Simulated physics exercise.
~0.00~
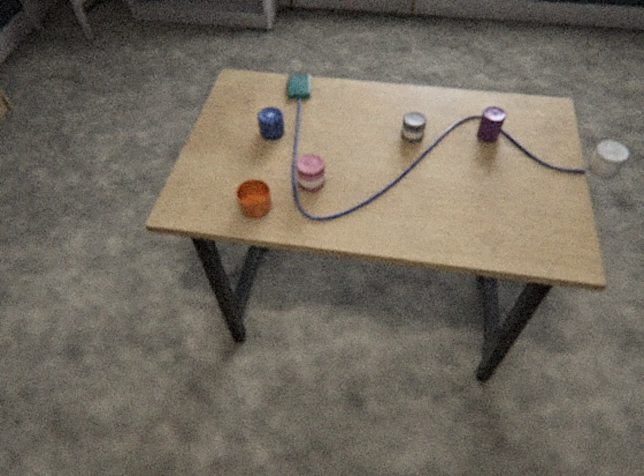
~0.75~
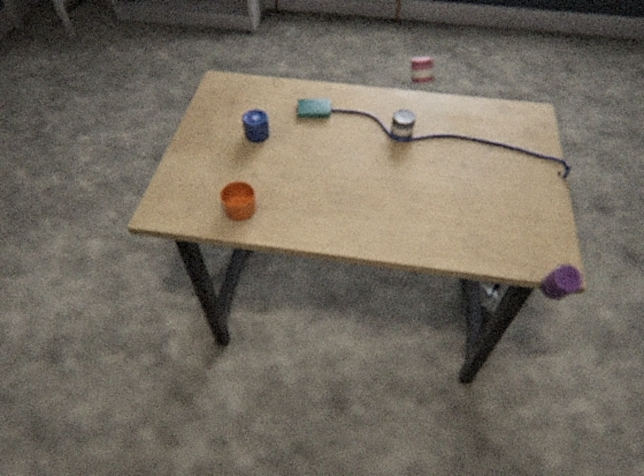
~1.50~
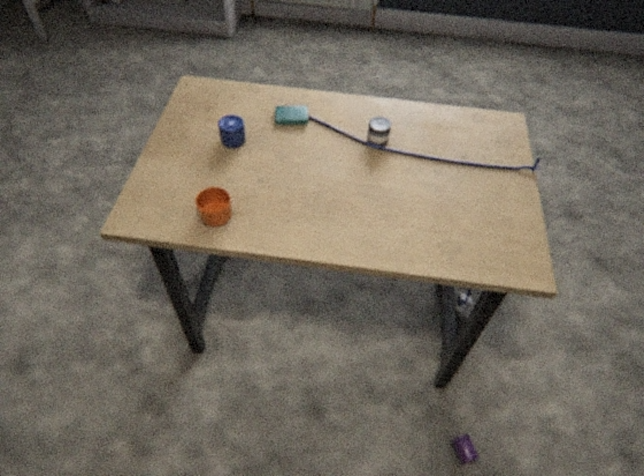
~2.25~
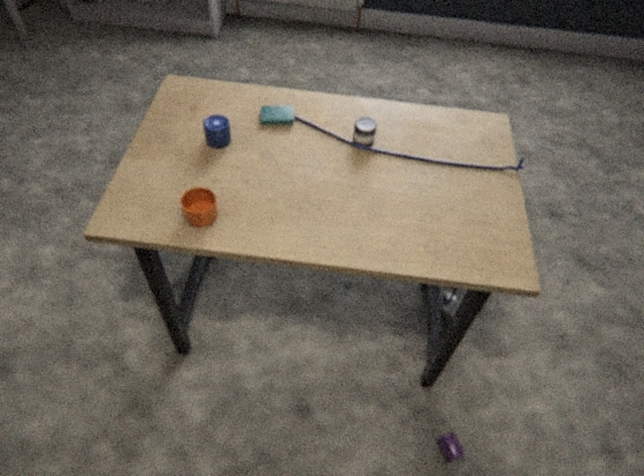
A dark cable straightens across the table, sweeping pink and purple containers over the edges.
